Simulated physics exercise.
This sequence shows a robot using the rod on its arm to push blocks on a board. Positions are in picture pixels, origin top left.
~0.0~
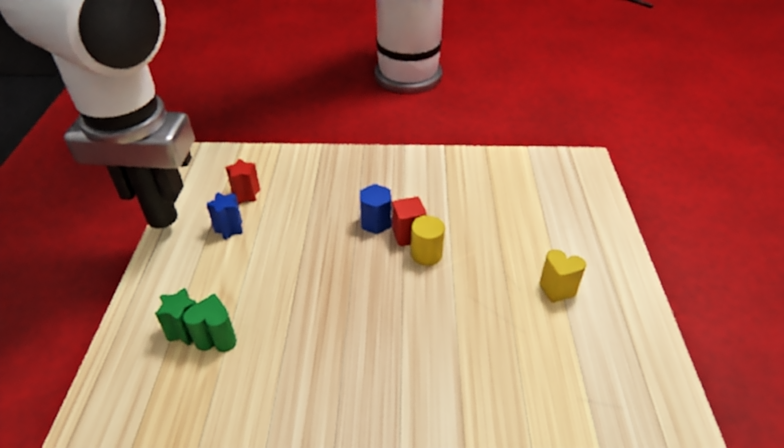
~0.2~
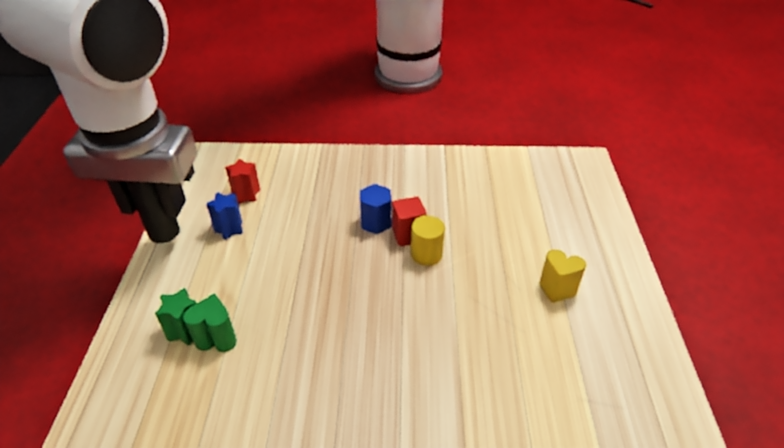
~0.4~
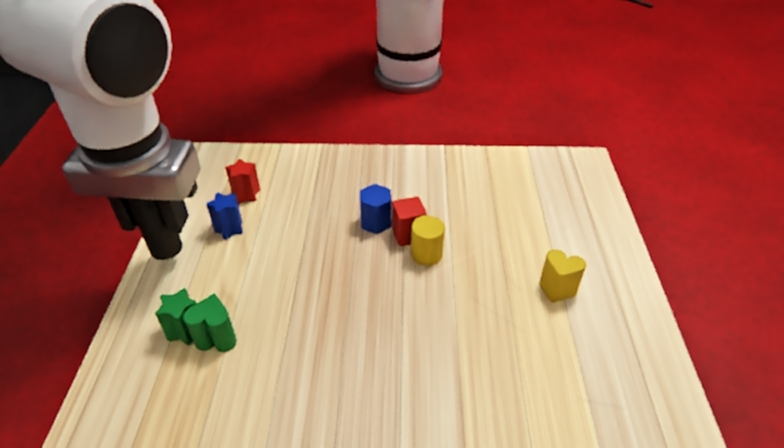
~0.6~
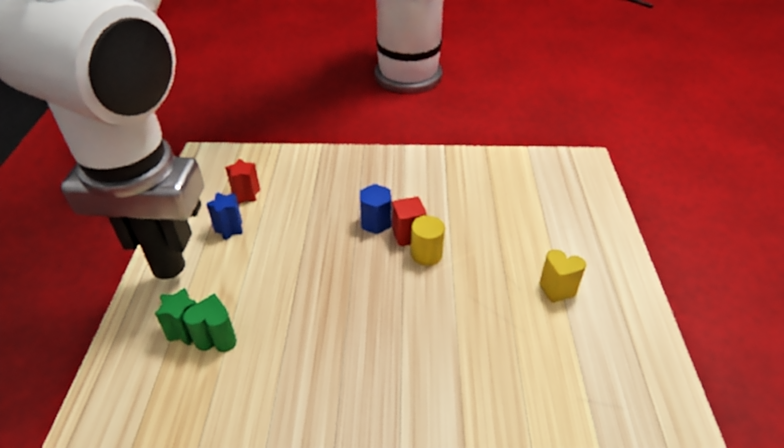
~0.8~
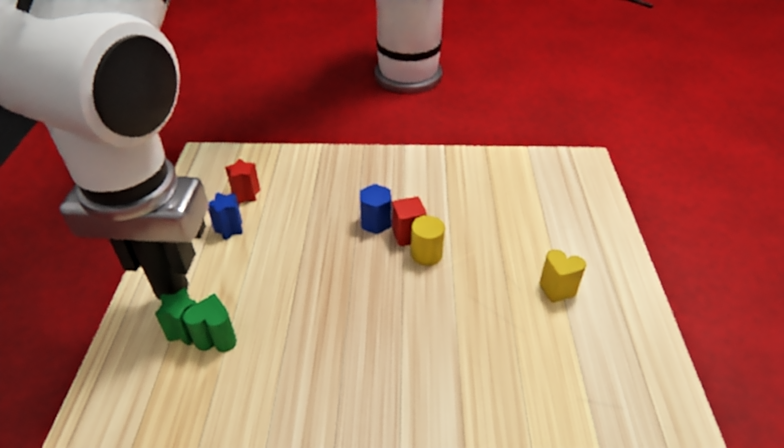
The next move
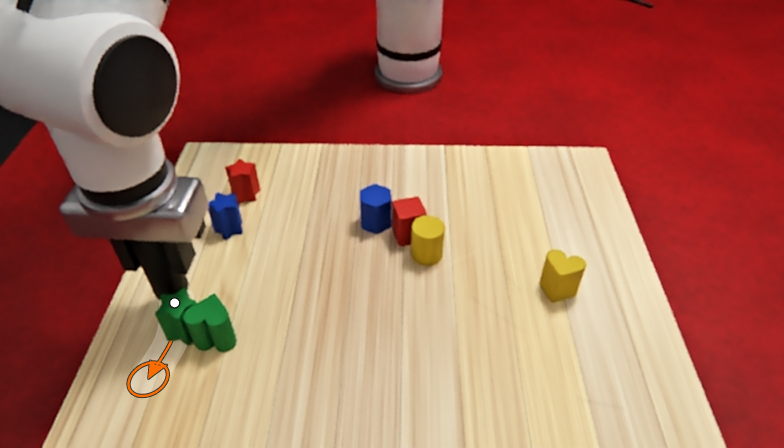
In this clip, a robot arm with a dark rod moves steadily down the left side of a wooden board, from beside the blue star block to the green star and heart blocks, while all the colored blocks stay still.
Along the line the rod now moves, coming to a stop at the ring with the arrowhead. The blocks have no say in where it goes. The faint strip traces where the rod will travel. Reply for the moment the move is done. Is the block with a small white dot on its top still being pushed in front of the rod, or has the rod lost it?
Answer: Slipped away.
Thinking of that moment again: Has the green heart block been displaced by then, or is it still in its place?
That block ends up displaced.
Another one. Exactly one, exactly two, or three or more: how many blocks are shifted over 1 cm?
Blocks displaced: 2.
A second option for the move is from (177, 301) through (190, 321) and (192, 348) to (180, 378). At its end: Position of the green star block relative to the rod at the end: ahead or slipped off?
It holds its place in front.
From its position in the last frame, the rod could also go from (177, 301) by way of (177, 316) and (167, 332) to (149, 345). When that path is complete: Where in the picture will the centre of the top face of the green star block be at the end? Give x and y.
The middle of the upper face of the green star block will lie at about (170, 326) in the picture.
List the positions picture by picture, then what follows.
The first frame shows rod tip (163, 219); block tops, green star block (175, 303); green heart block (207, 311).
The second frame shows rod (165, 233); blocks unchanged.
The third frame shows rod (167, 249); blocks unchanged.
The fourth frame shows rod (169, 268); blocks unchanged.
The fifth frame shows rod (172, 289); green star block (175, 303); green heart block (207, 311).
Path on the board, from (177, 301) via (176, 325) and (166, 351), ending at (148, 379); the dot is on the green star block.
The first path, step by step. Halfway along, rod (167, 326); green star block (174, 333), turned 15° anticlockwise; green heart block (214, 323), turned 50° anticlockwise.
At the end, rod (142, 367); green star block (170, 354), turned 60° anticlockwise; green heart block (214, 323), turned 50° anticlockwise.
